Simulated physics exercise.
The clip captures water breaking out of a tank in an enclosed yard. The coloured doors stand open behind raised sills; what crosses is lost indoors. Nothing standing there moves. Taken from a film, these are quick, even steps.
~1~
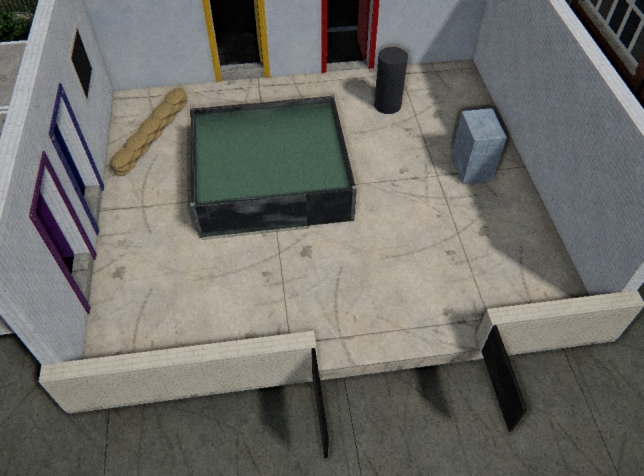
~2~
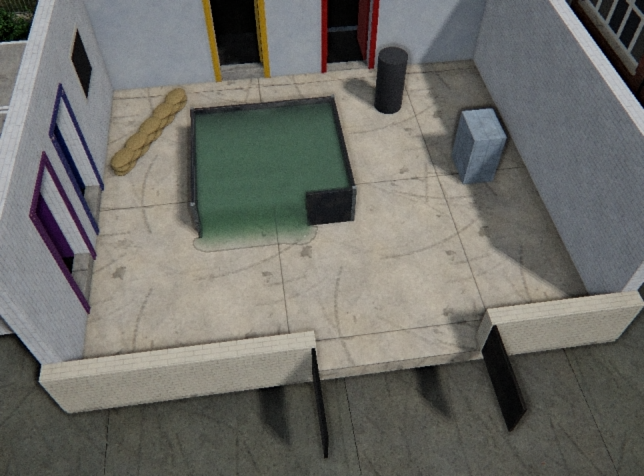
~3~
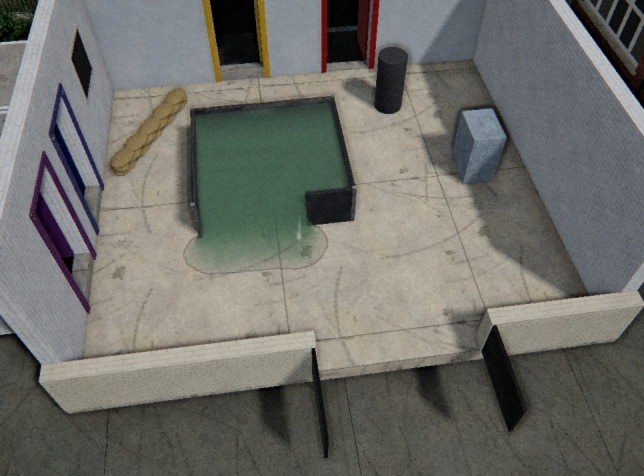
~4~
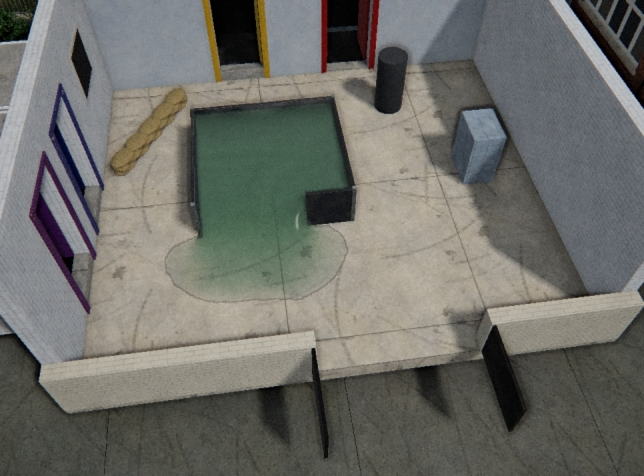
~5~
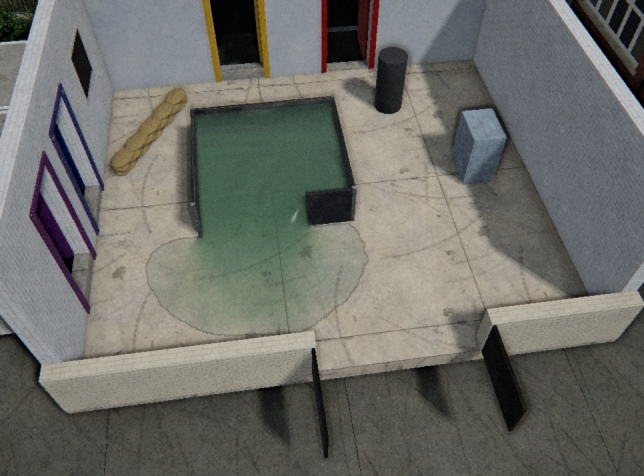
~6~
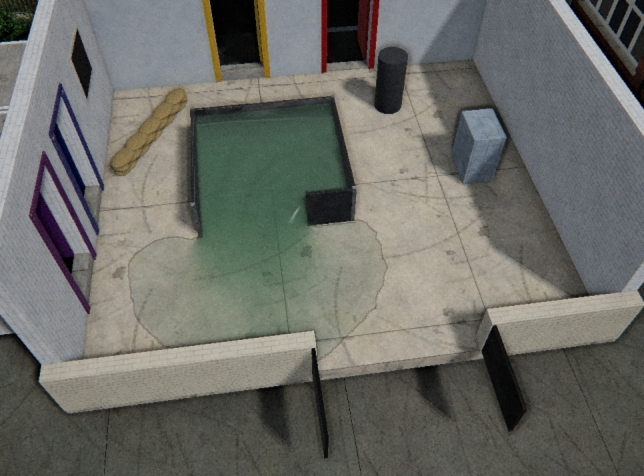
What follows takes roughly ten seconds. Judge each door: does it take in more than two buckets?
My call: The purple door keeps it to two or fewer, the blue door keeps it to two or fewer, the yellow door keeps it to two or fewer, the red door keeps it to two or fewer.
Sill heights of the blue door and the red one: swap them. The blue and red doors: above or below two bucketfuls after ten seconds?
Blue lets more in, red keeps below it.
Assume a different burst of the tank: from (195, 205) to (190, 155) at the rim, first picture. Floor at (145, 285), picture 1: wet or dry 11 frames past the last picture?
Answer: Under water.
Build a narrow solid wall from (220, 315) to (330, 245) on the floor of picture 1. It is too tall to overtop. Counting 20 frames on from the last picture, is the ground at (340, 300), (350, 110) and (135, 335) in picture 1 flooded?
As listed: Awash, dry, awash.
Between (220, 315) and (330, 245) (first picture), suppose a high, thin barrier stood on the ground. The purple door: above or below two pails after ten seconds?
Result: Purple door crosses the threshold.
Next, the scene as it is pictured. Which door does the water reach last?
My answer: The red door.
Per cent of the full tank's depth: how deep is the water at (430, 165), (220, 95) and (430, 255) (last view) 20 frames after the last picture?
Going in order, roughly 0, 0 and 2 %.
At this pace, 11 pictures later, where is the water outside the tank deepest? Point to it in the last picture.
At about (94, 384).
A moment on, water covers 25 % of the floor; the purple door wet at the sill, nothing in, the blue door not reached, the yellow door not reached, the red door not reached.
Next, water covers 25 % of the floor; the purple door wet at the sill, nothing in, the blue door not reached, the yellow door not reached, the red door not reached.
Then, water covers 40 % of the floor; the purple door wet at the sill, nothing in, the blue door wet at the sill, nothing in, the yellow door not reached, the red door not reached.
Later, water covers 65 % of the floor; the purple door under two buckets in, the blue door wet at the sill, nothing in, the yellow door wet at the sill, nothing in, the red door wet at the sill, nothing in.
In the end, water covers 95 % of the floor; the purple door under two buckets in, the blue door wet at the sill, nothing in, the yellow door wet at the sill, nothing in, the red door wet at the sill, nothing in.
